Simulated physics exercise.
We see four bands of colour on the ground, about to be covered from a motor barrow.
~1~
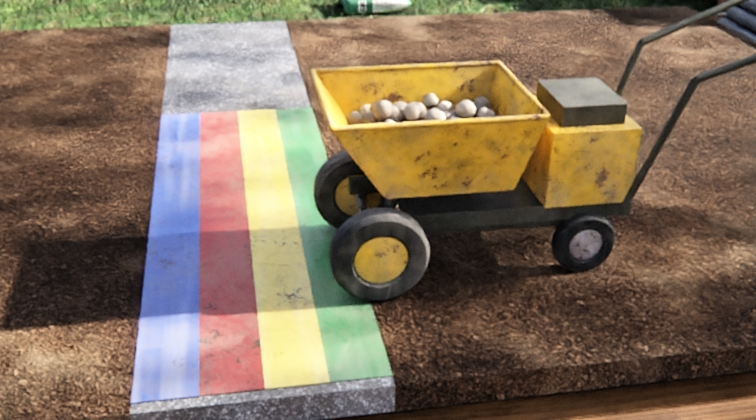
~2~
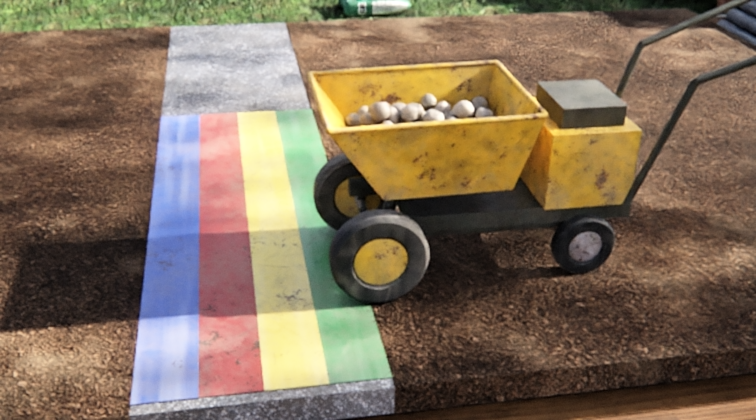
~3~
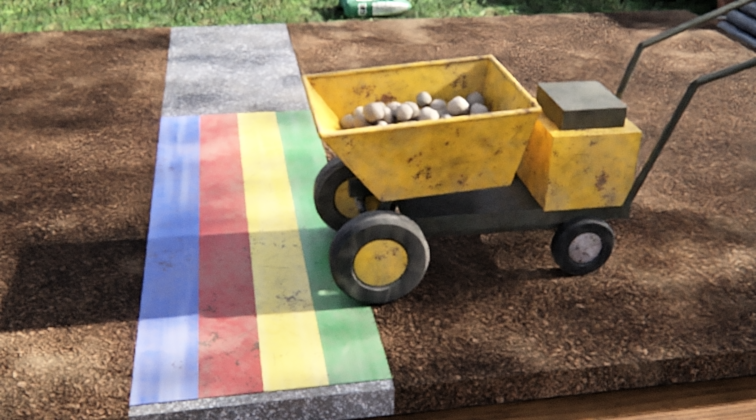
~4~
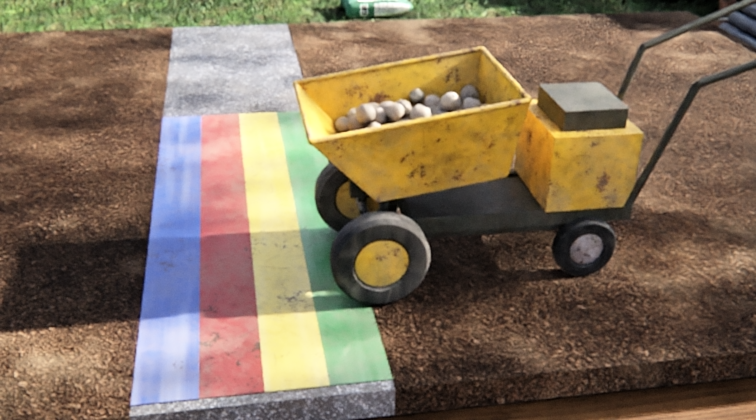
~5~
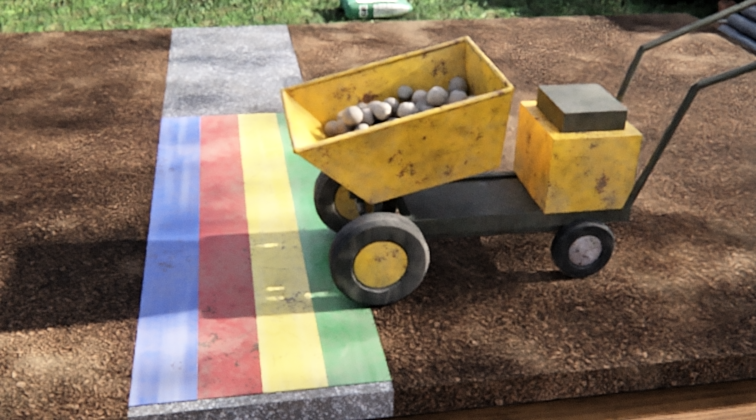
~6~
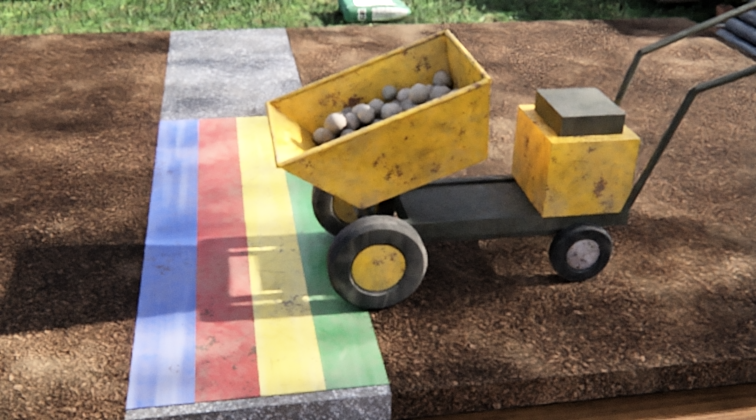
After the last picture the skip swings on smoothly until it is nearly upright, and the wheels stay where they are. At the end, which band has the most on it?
The heap favours the blue strip.
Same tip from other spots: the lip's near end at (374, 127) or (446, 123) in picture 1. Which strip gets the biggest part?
First the red one, then the strip in yellow.
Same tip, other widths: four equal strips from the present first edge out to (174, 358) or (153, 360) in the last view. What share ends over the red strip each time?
First some 0, then 10 per cent.
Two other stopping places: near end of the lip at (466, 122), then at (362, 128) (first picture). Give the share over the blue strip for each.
Roughly 0 per cent, and 30 per cent.
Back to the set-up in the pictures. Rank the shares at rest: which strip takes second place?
Second comes the red one.
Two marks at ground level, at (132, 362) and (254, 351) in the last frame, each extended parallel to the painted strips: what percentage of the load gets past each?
First some 20, then 80 per cent.
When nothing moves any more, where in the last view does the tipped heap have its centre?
At about (175, 271).
Soon, skip tipped steeply; all in the skip.
A while on, skip tipped right over; nearly all in the skip; a stray few over the red strip; a stray few over the blue strip.
Towards the end, skip tipped right over; about a third in the skip; about a quarter over the red strip; about a third over the blue strip; a small part off the paint.
Finally, skip tipped right over; about a quarter in the skip; none over the green strip; none over the yellow strip; about a quarter over the red strip; about a third over the blue strip; a small part off the paint.
